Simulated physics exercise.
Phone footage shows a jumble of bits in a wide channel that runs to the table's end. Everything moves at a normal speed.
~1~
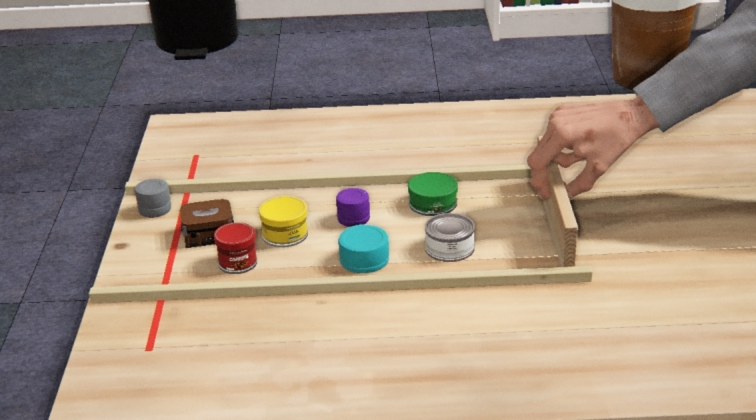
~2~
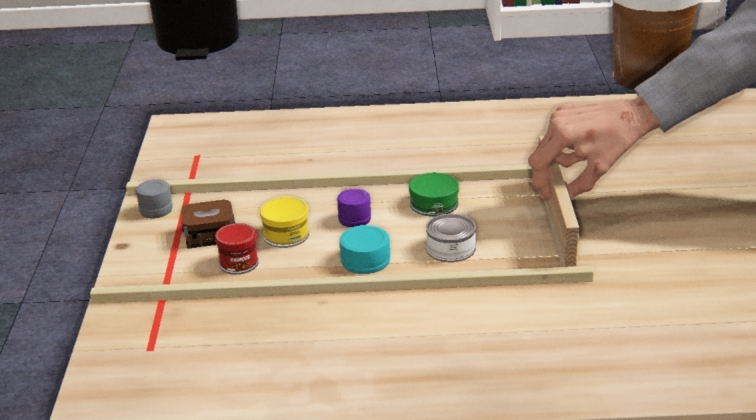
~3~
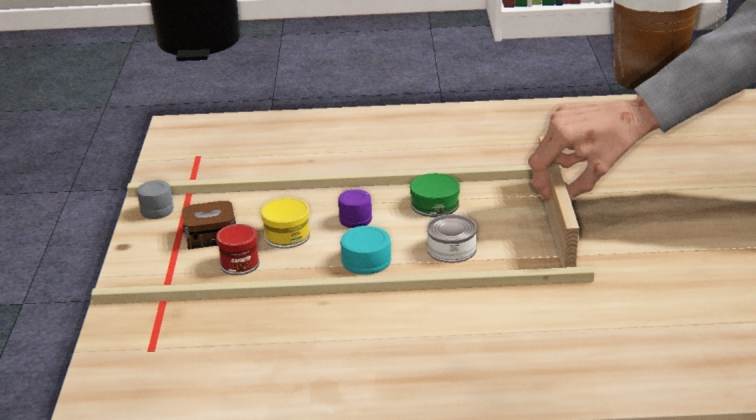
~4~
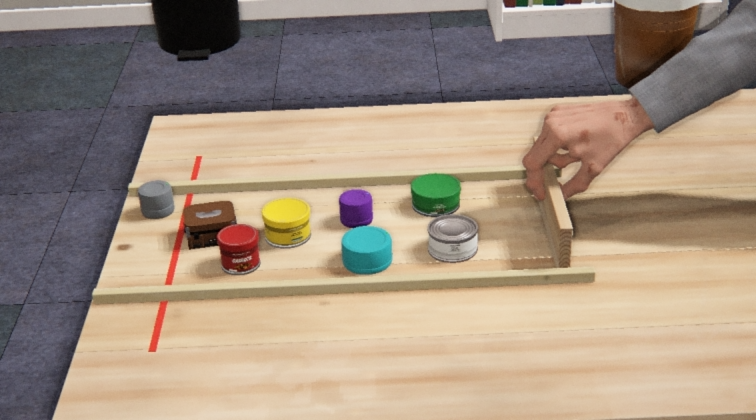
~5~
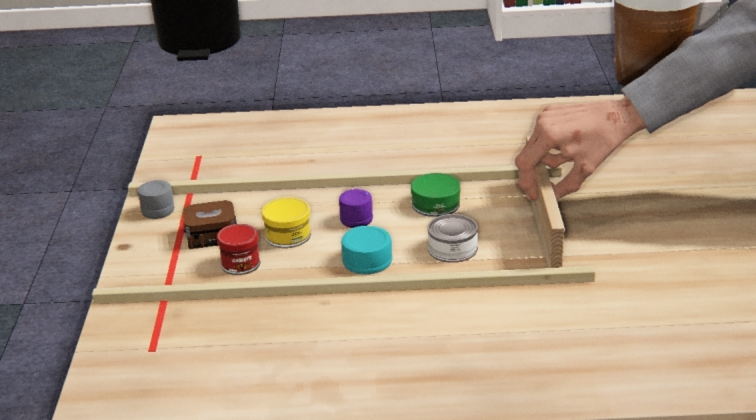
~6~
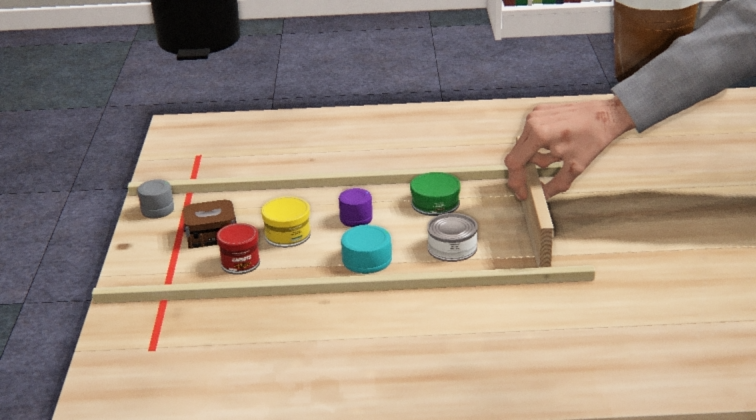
We see a hand holding a board at the right of a channel on a wooden table, with colourful pots and a brown case lying still near a red line, before the hand slides the board slightly left.
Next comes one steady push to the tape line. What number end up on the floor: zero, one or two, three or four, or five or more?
Most likely a single one or a pair will drop off.
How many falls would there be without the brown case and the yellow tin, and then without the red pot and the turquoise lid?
Tally per try: 0 / 1.
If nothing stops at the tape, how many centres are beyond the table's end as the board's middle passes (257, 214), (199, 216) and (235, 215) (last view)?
0, 1 and 0.
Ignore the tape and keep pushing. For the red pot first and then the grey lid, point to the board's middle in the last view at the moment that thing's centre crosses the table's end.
When the red pot crosses, the middle is near (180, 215); when the grey lid crosses, near (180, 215).
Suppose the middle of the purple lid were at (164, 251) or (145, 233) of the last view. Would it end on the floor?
First place, it is gone; second place, it is gone.
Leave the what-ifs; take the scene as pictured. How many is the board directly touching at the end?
3 are in contact with it.
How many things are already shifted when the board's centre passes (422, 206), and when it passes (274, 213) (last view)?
It comes to 3 for the first spot, 7 for the other.
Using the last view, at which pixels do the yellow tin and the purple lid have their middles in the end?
Roughly (125, 224); the other one roughly (165, 216).
Early on, none off yet; grey lid at rest near (156, 199); brown case at rest near (210, 224); red pot at rest near (239, 249).
A while later, none off yet; grey lid at rest near (156, 199); brown case travelled a little near (186, 223); red pot travelled about its own width near (191, 247).
Finally, the number that fall off is one or two; lost, brown case.
